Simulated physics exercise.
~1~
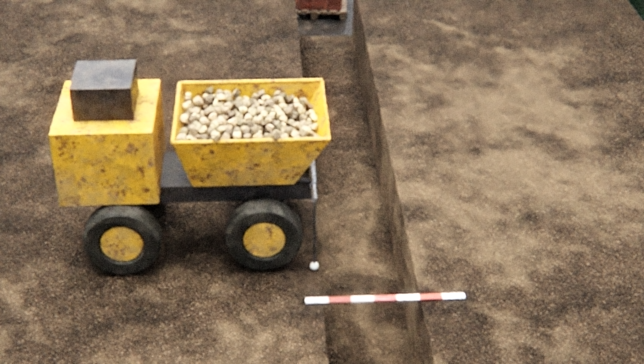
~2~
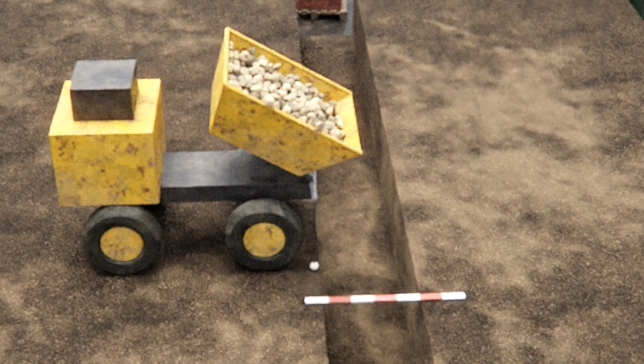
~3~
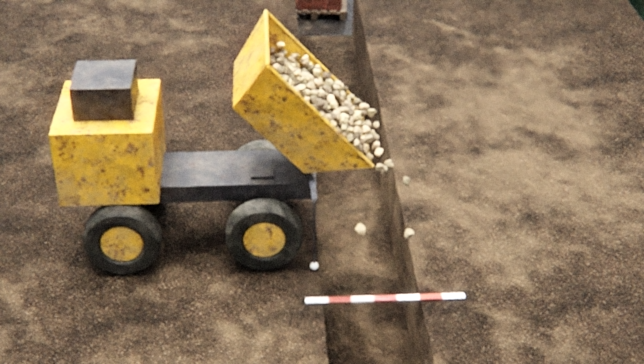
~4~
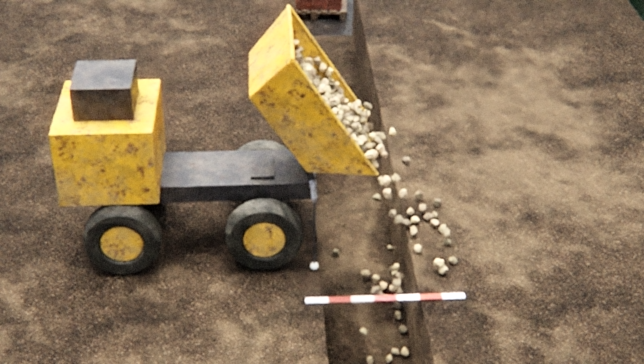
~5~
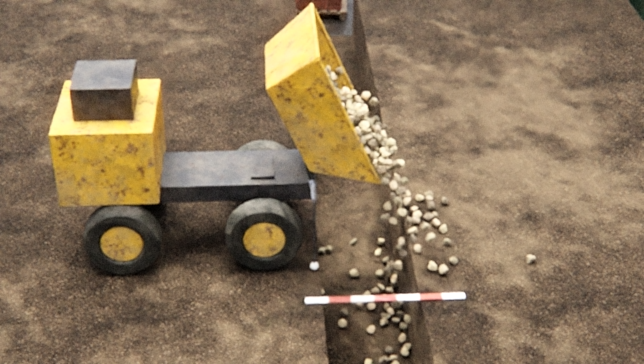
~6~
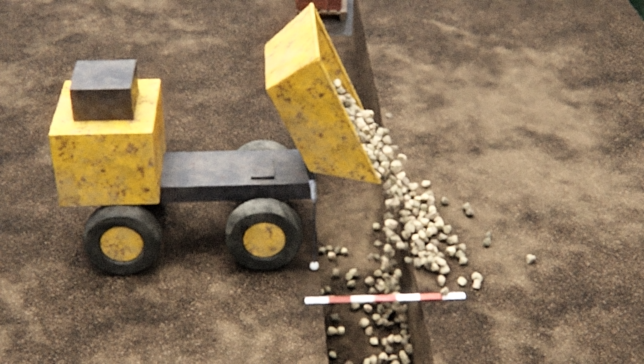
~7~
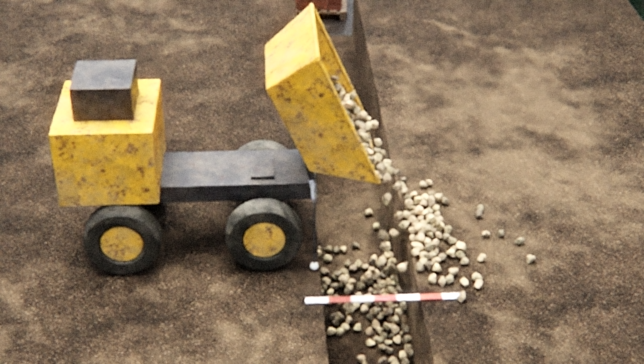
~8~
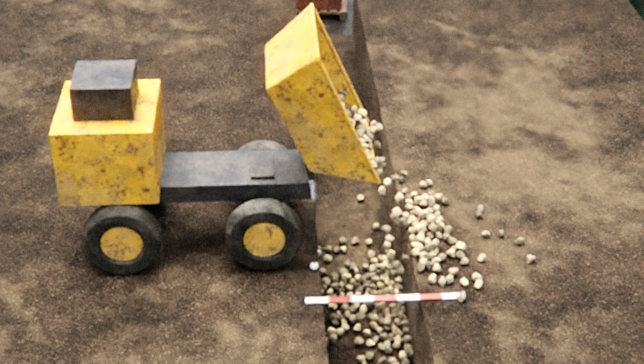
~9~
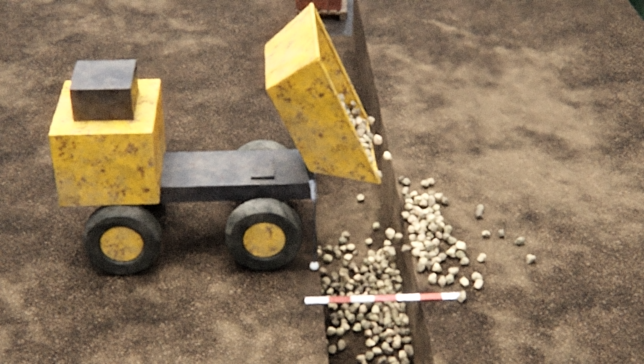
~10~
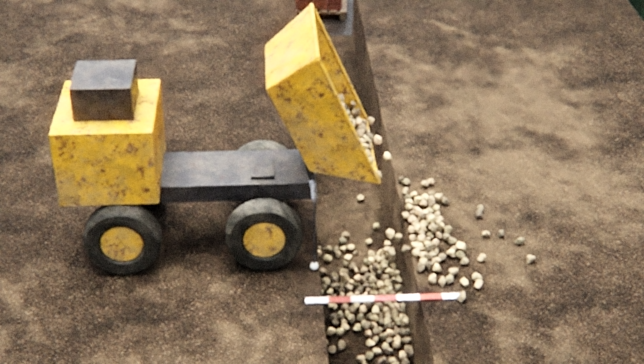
To begin with, a yellow toy-like dumper stands at the left, its level body heaped with pale stones, beside a straight trench crossed by a red and white striped staff. The body tilts up toward the right, and at first the stones stay inside. As it grows steeper, a few slip over the lip, then a thick stream pours down. Many drop into the trench around the staff, while others land on the brown ground beyond its far edge. The body stops steeply raised and the flow dwindles, leaving some stones still inside and the rest lying in and past the trench.
